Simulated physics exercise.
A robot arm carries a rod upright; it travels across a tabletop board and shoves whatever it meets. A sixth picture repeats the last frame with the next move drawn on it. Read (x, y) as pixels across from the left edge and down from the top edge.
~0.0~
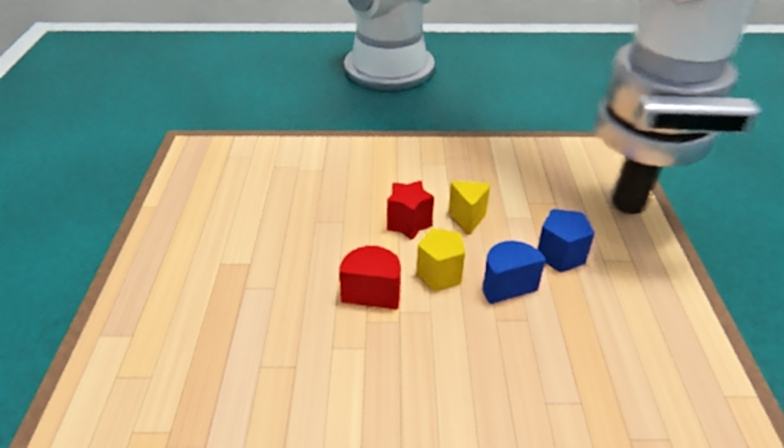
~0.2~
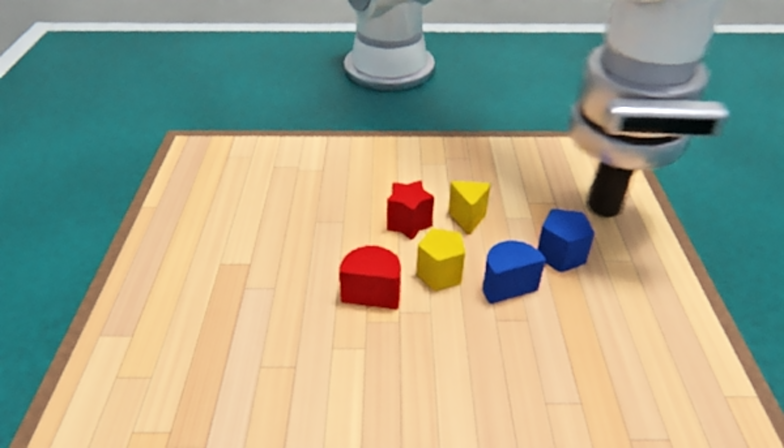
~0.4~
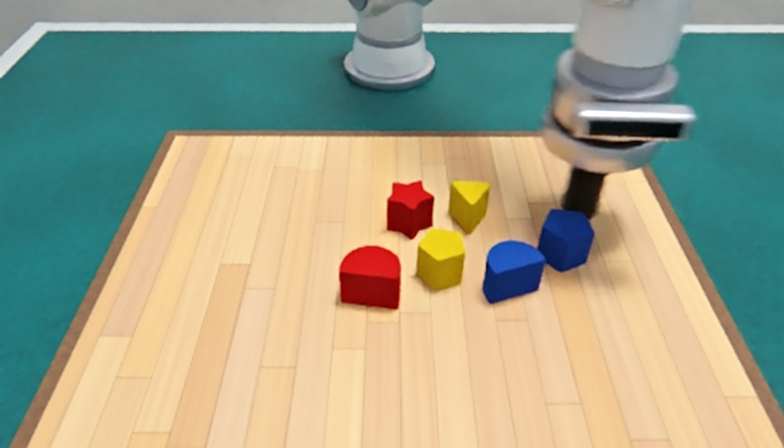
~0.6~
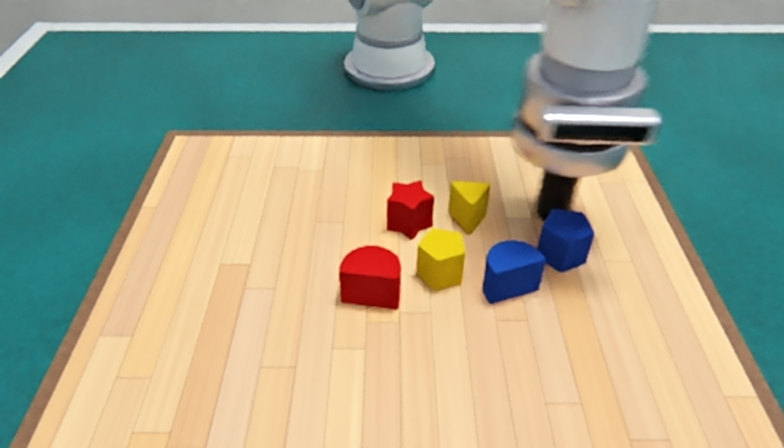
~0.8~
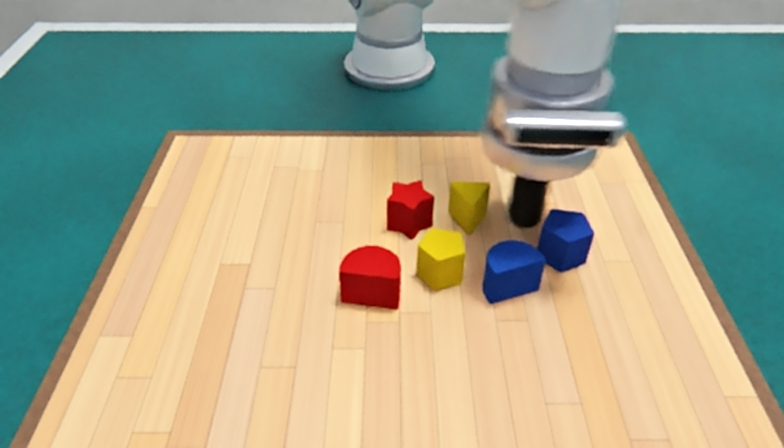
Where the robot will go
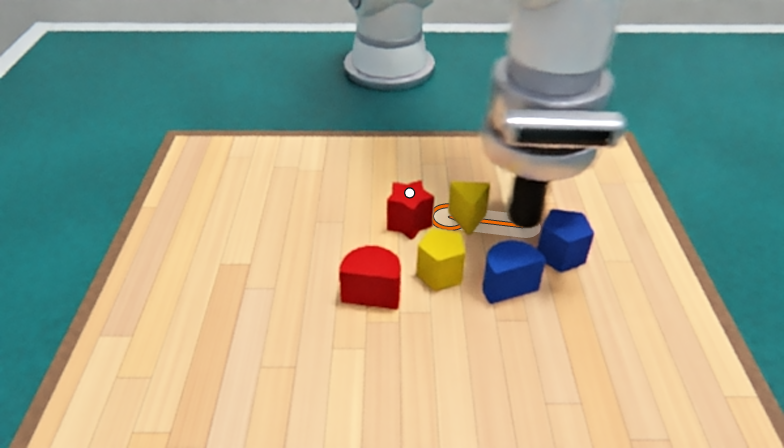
A grey and white robot arm with a black rod pointing down works over a pale wooden board on a green table, seen from a fixed, raised view facing a second robot base. Near the board's centre sit a red star, a yellow triangular block, a yellow pentagon, two blue blocks and a rounded red one. The rod glides steadily left from the right edge, passing behind the blue pentagon into the space beside the yellow triangular block, while every block stays still.
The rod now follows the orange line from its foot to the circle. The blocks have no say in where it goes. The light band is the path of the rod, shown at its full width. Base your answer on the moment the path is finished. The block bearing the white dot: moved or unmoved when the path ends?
At the end of the path, it will have moved.
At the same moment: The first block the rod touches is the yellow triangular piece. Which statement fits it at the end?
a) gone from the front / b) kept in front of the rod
Option b.
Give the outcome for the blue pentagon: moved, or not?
That block stays in place.
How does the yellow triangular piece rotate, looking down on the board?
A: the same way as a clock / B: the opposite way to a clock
I choose B.
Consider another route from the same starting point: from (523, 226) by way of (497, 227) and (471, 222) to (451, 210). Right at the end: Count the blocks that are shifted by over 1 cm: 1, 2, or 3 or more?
By the end, one block will have moved.
Drawn move, from (523, 226) directly to (449, 217); the dot is on the red star block.
What follows on the original path. Halfway along, rod (486, 213); yellow triangular piece (458, 188), turned 20° anticlockwise.
At the end, rod (449, 209); red star block (390, 194), turned 20° anticlockwise; yellow triangular piece (420, 184), turned 25° anticlockwise; blue pentagon still.
